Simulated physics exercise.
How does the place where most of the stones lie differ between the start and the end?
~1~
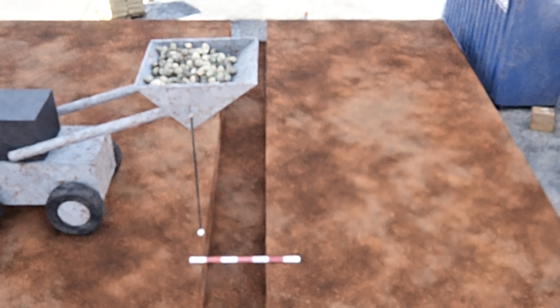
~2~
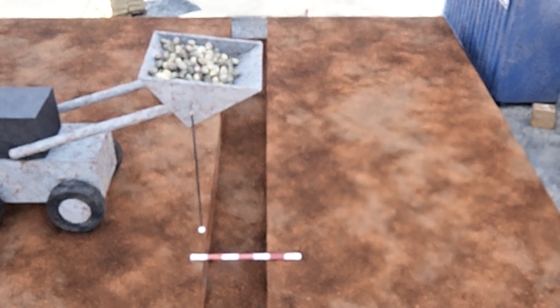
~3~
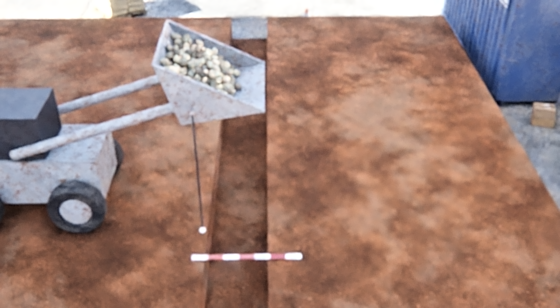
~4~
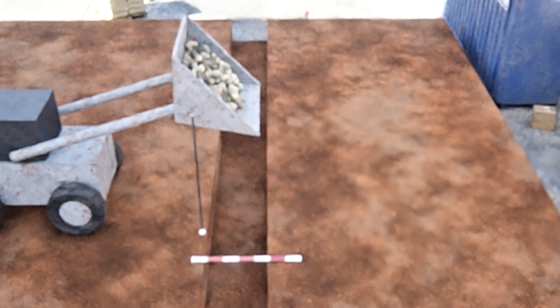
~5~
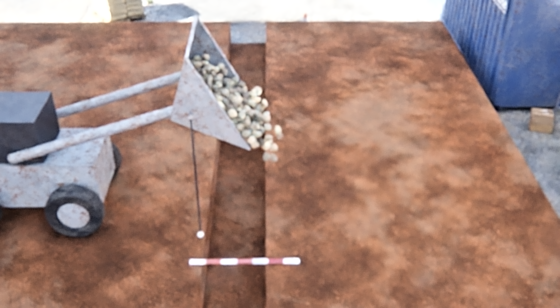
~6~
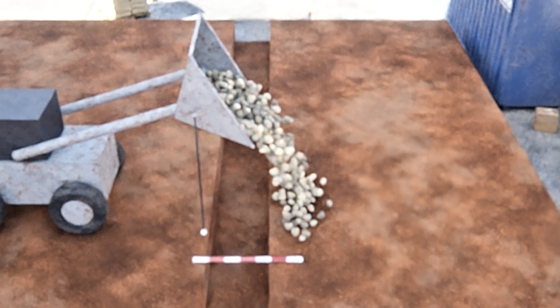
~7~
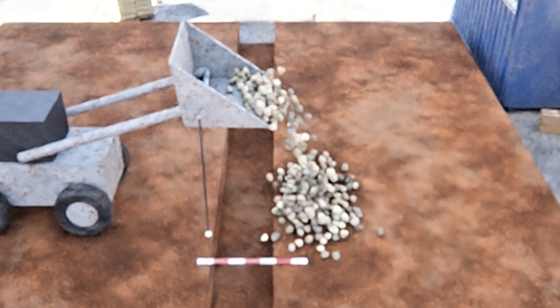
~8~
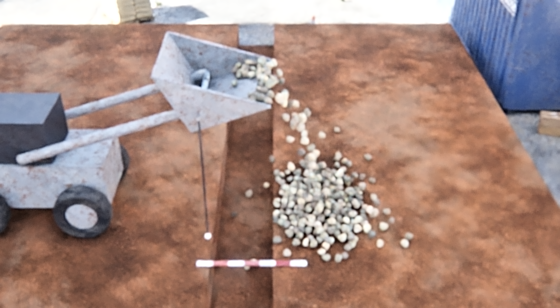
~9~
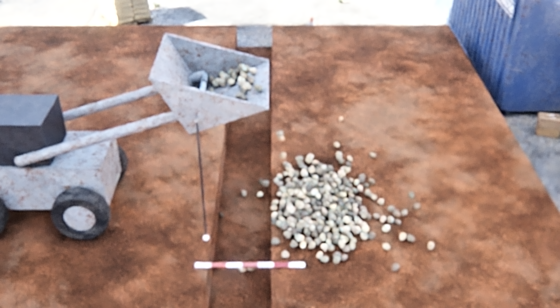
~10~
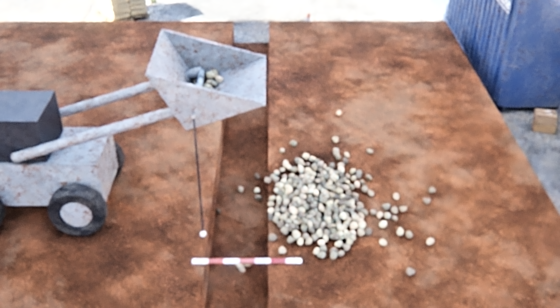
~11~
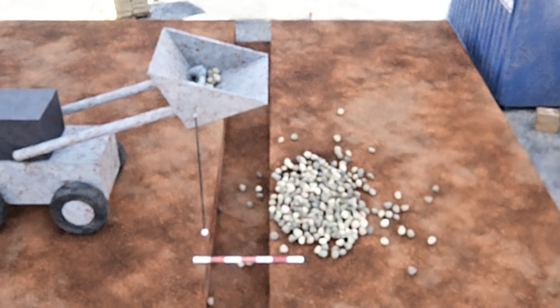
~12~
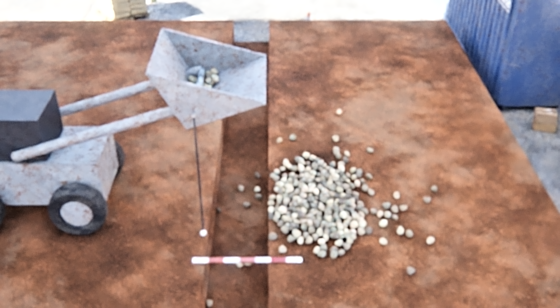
At the start the stones are all in the raised bucket of the loader. At the end most of them lie lower down and farther right, in a heap on the reddish-brown ground beyond the trench.
A flat stretch of reddish-brown ground is seen from above, crossed by a narrow trench, with a blue container at the upper right. On the left, a small grey loader with black wheels holds up a bucket full of pale stones, above a hanging white ball and a red and white striped staff. The bucket tips forward to the right, and the stones slide over its lip and pour down past the trench. The bucket then tilts partly back while the last stones fall and scatter. Most stones end in a heap right of the trench, with a few left in the bucket and a few in the trench.
